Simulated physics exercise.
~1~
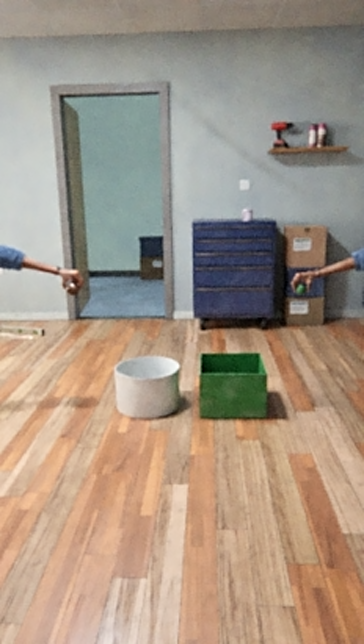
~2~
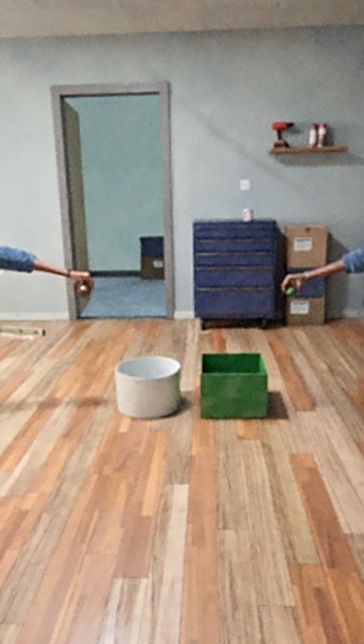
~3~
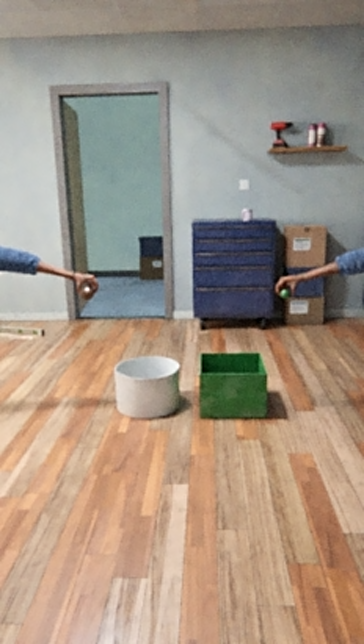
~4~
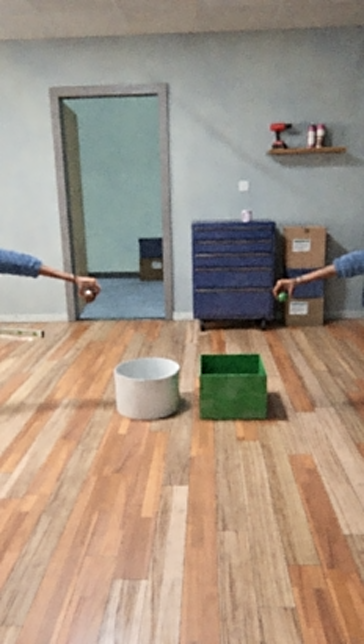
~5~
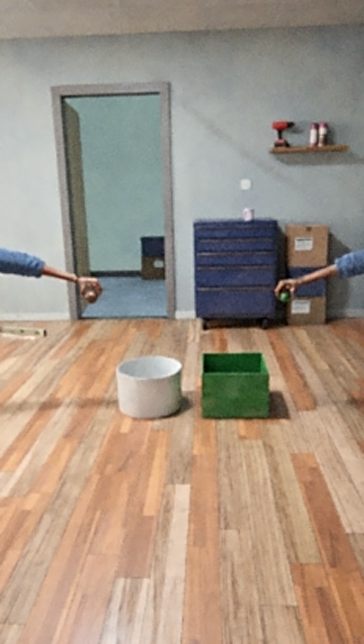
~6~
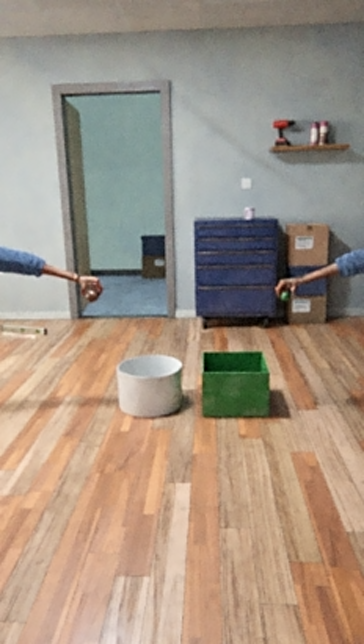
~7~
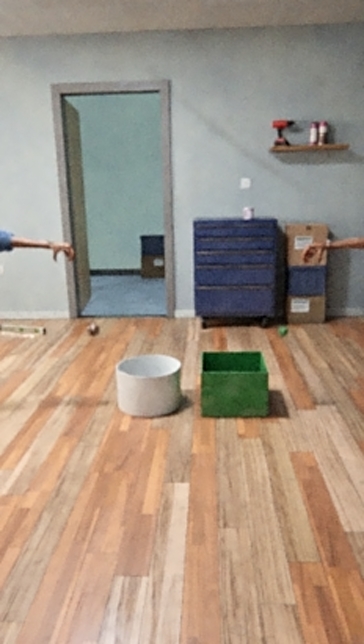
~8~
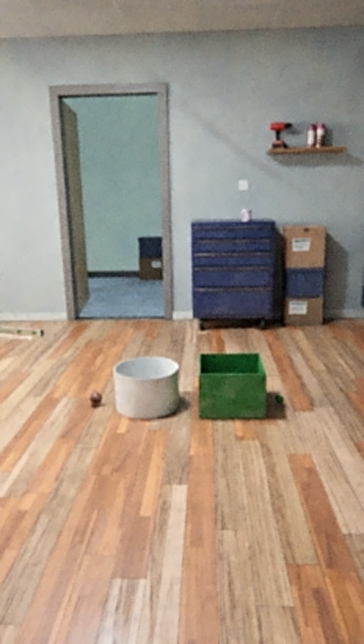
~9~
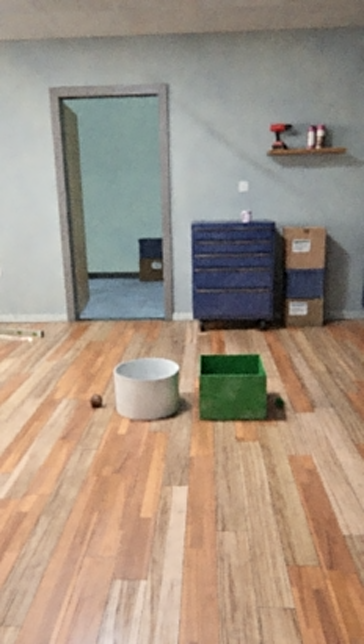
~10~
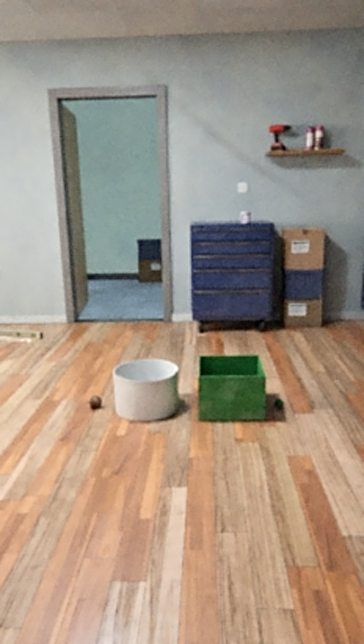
Two hands reaching in from opposite sides, dropping a brown onion and a green ball that land outside the bucket and basket.
